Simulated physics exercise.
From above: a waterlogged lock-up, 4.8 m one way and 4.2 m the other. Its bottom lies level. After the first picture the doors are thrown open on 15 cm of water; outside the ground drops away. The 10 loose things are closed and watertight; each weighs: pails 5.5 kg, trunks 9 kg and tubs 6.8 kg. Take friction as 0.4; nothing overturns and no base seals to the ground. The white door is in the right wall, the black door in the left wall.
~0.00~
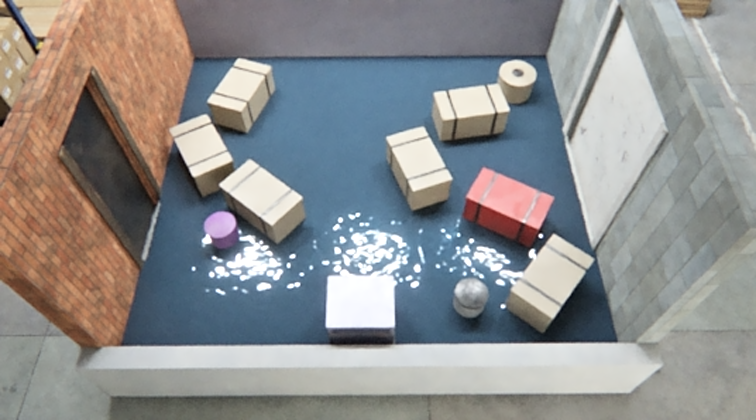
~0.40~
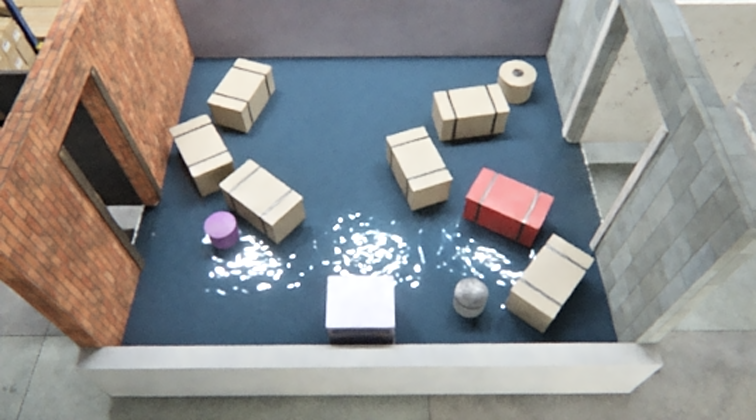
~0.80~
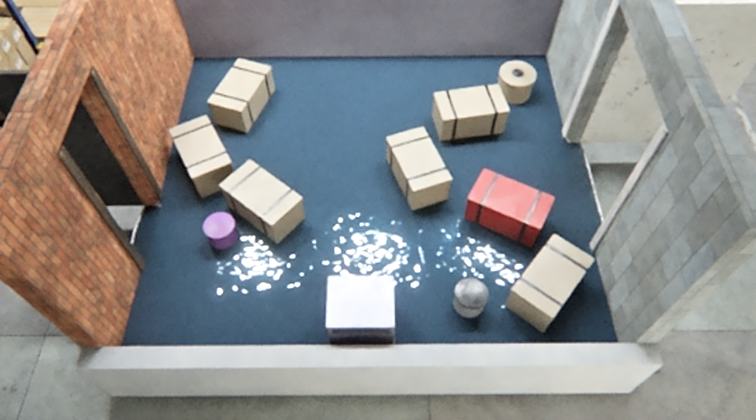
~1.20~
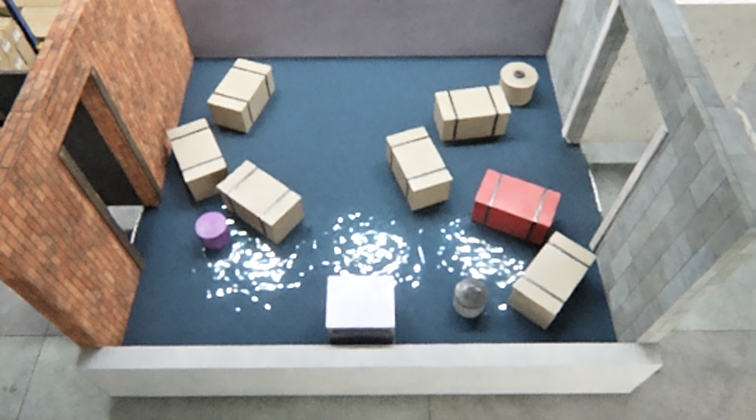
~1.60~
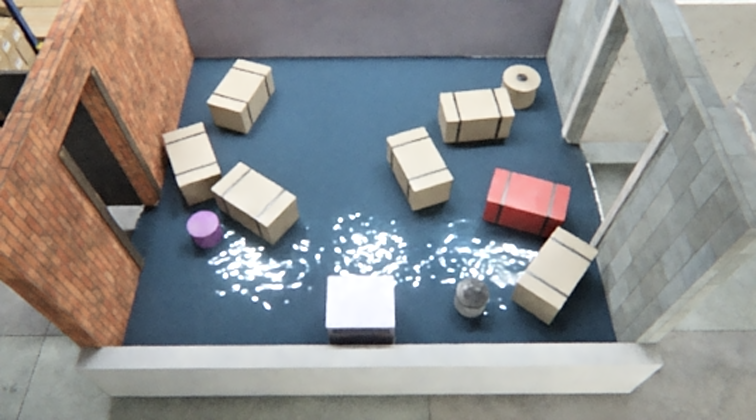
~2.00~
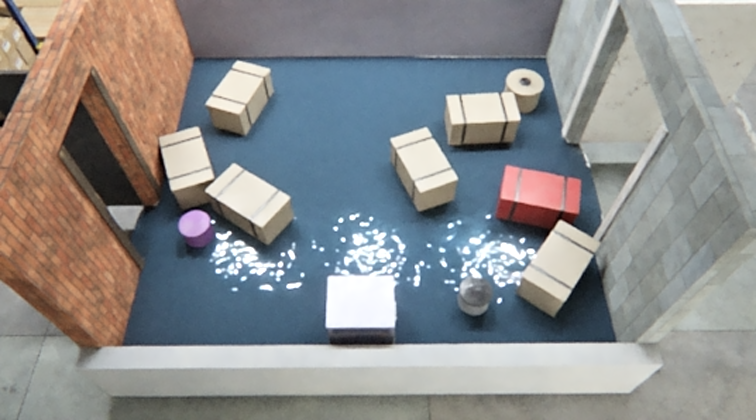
The red trunk drifted slowly right toward the white doorway after both side doors opened, while the purple tub and two nearby tan trunks floated a little left toward the other opening.
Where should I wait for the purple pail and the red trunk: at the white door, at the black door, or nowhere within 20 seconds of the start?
Purple pail: Black doorway; red trunk: White doorway.
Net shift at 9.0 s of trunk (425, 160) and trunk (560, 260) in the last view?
In turn: 150 cm, gone out.
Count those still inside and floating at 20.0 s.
3 of them.
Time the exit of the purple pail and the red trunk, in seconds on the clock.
At about 3.5 and 3.5 s.
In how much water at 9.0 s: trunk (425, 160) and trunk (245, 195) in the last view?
Roughly 8 and 9 cm.
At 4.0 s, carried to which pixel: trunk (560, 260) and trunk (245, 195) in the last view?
Near (578, 225) and (224, 208).
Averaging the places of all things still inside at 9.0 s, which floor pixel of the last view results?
Near (344, 222).
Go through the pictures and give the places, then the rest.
The first frame shows the purple pail at (220, 225), afloat; the red trunk at (510, 197) floats; 15 cm deep round most things; 0 of 10 have shifted.
The second frame shows the purple pail at (220, 225), afloat; the red trunk at (510, 197) floats; about 2870 L in view; 0 of 10 have shifted.
The third frame shows the purple pail at (219, 225) floats; the red trunk at (511, 198), afloat; 15 cm deep round most things; 0 of 10 have shifted.
The fourth frame shows the purple pail at (211, 225), afloat, 10 cm from its start; the red trunk at (518, 197), afloat, 9 cm from its start; 14 cm deep round most things; 4 of 10 have shifted.
The fifth frame shows the purple pail at (203, 224), afloat, 19 cm from its start; the red trunk at (529, 194) floats, 22 cm from its start; about 2710 L in view; 7 of 10 have shifted.
The sixth frame shows the purple pail at (194, 223) floats, 28 cm from its start; the red trunk at (541, 189), afloat, 37 cm from its start; 14 cm deep round most things; 9 of 10 have shifted.
After 4.0 s the purple pail has gone out by the black door; the red trunk has gone out by the white door; 2 of 10 are out; 8 afloat.
After 9.0 s the purple pail has gone out by the black door; the red trunk has gone out by the white door; 5 of 10 are out; 5 afloat.
After 16.0 s the purple pail has gone out by the black door; the red trunk has gone out by the white door; 7 of 10 are out; 3 afloat.
After 20.0 s the purple pail has gone out by the black door; the red trunk has gone out by the white door; 7 of 10 are out; 3 afloat.
